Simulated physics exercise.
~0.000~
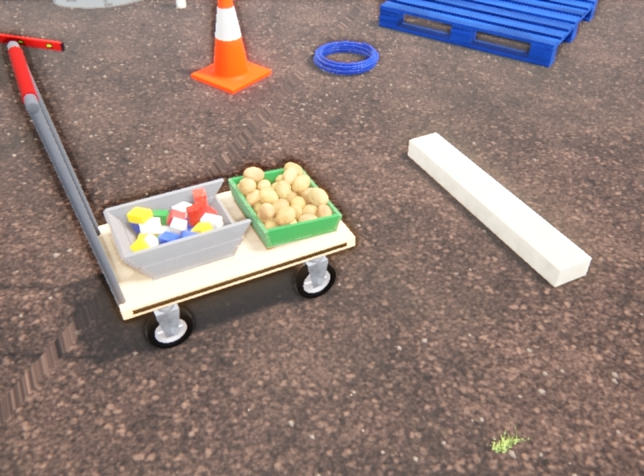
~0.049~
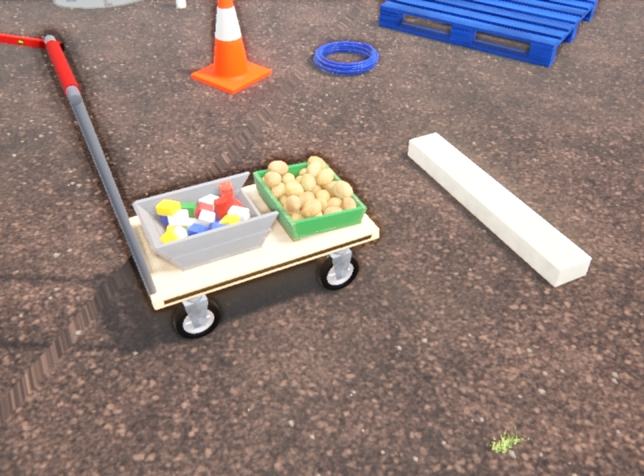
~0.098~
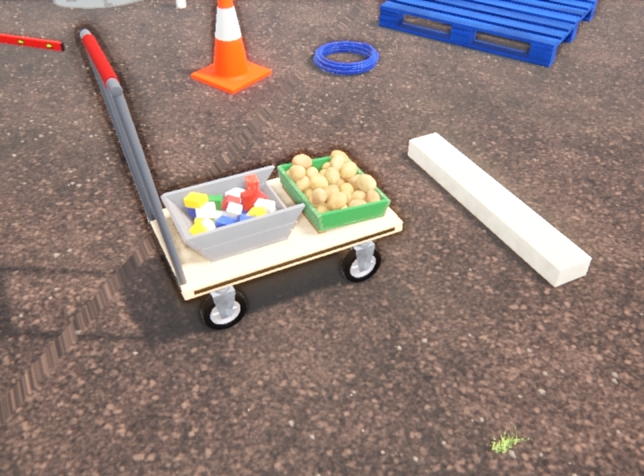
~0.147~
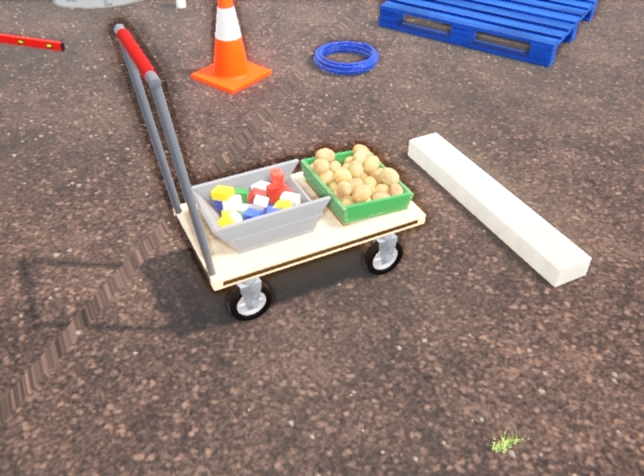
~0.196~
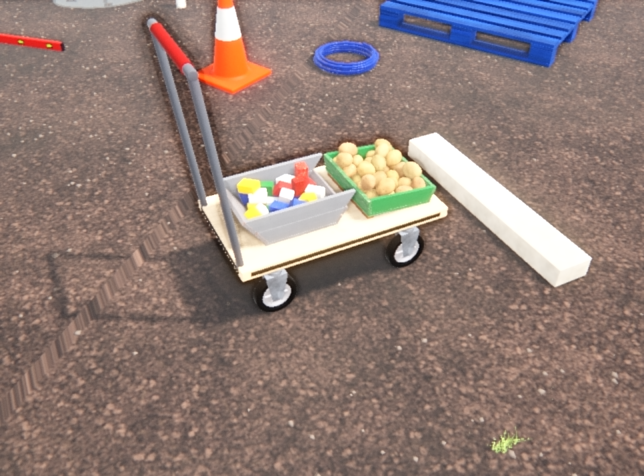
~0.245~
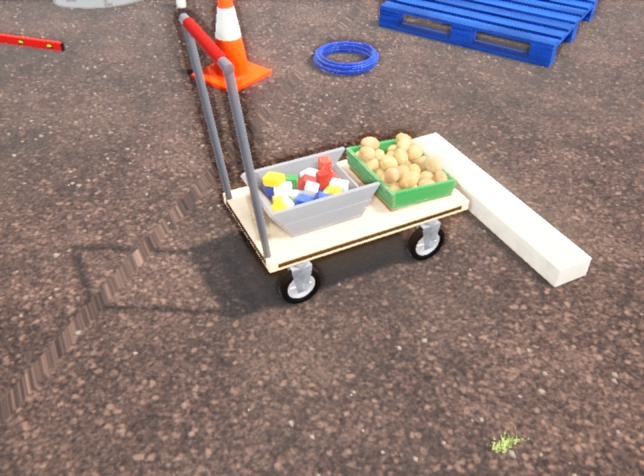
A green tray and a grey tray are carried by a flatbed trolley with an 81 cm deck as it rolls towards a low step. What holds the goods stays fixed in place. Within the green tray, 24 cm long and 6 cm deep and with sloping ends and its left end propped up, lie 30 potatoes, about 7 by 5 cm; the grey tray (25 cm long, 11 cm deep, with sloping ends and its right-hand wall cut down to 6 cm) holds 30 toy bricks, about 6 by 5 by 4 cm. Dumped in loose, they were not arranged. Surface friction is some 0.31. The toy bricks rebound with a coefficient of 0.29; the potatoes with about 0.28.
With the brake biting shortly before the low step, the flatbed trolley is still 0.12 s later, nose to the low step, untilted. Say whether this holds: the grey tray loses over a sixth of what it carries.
It does not hold.
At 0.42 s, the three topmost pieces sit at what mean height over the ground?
I'd guess about 40 cm.
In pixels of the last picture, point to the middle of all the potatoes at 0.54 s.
Centred roughly at (467, 150).
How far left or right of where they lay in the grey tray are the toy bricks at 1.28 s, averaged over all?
About 6 cm to the right.
After 0.32 s, the brake bites.
After 0.42 s, the green tray has all 30 and the grey tray has all 30.
After 0.54 s, the green tray is down by 5 of 30 and the grey tray has all 30.
After 0.77 s, the green tray is down by 7 of 30 and the grey tray has all 30.
When it is over (at 1.28 s), the green tray is down by 9 of 30 and the grey tray has all 30. Asked share, 0 of 30, 0 per cent.
